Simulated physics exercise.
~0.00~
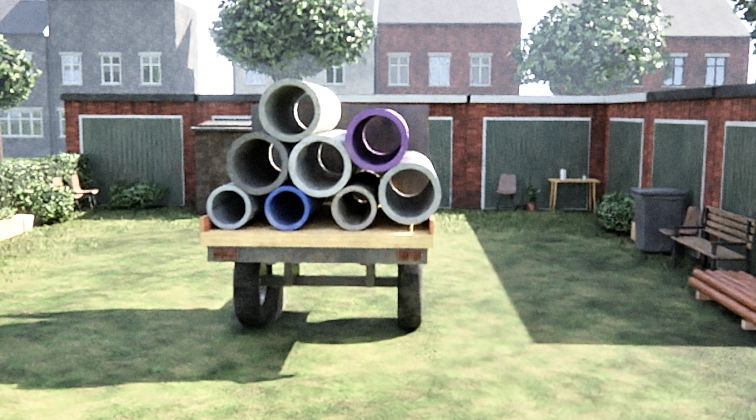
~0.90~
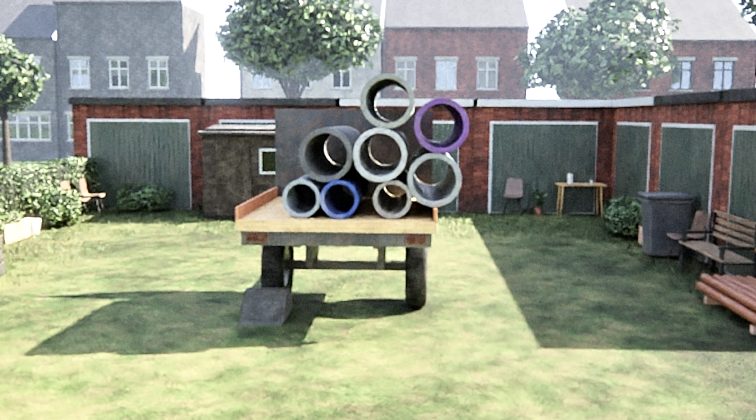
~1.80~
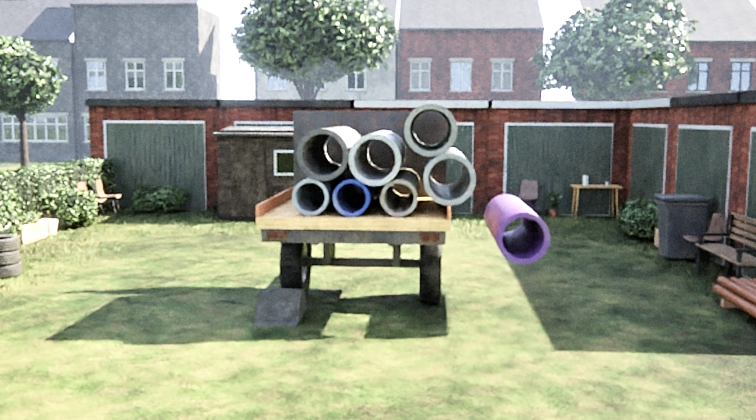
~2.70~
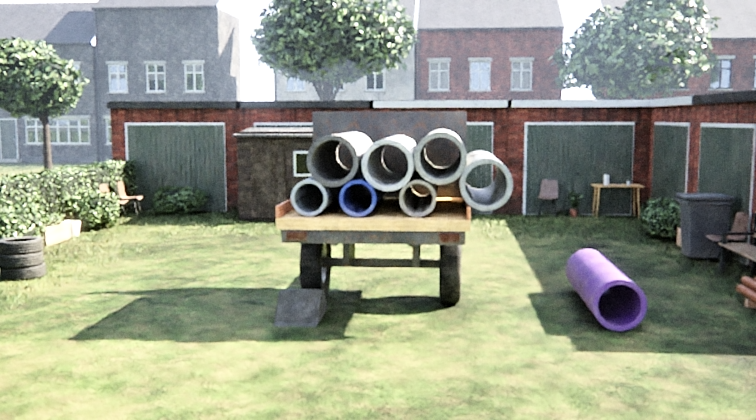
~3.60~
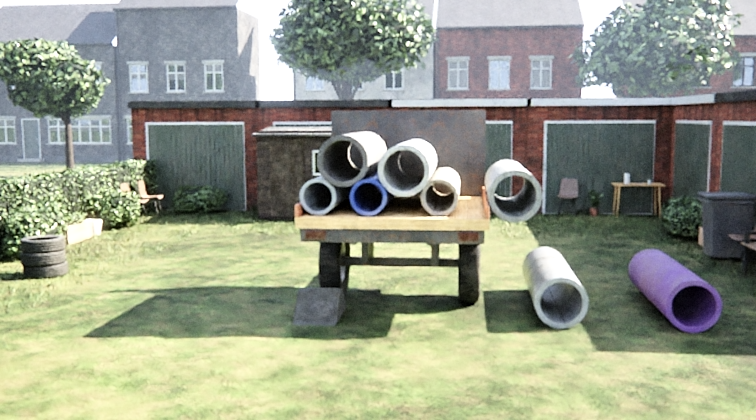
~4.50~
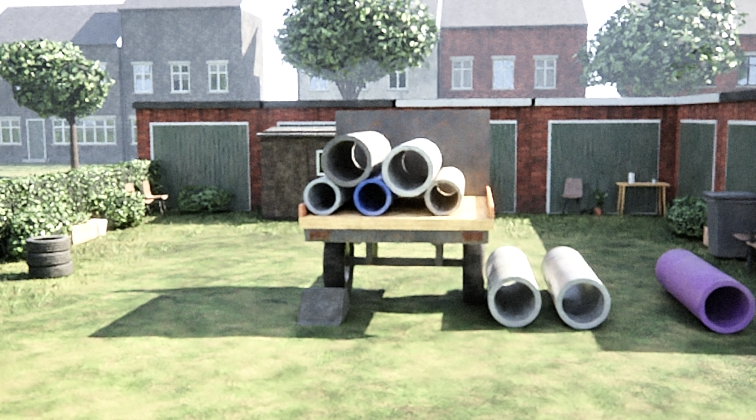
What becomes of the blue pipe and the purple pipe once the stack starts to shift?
The blue pipe stays on the trailer's deck, while the purple pipe falls off the right side onto the grass.
To begin with, a flat trailer seen from behind stands on a lawn before a row of garages, carrying a stack of hollow pipes, one blue at the bottom and one purple higher up on the right. As it passes over a hump by its left wheel, the stack shifts to the right. The purple pipe drops off the right side and lands on the grass. Two grey pipes follow it over that edge, one after the other, while the purple one moves farther right. Finally, three pipes lie on the grass, and the blue one remains on the deck among the others.
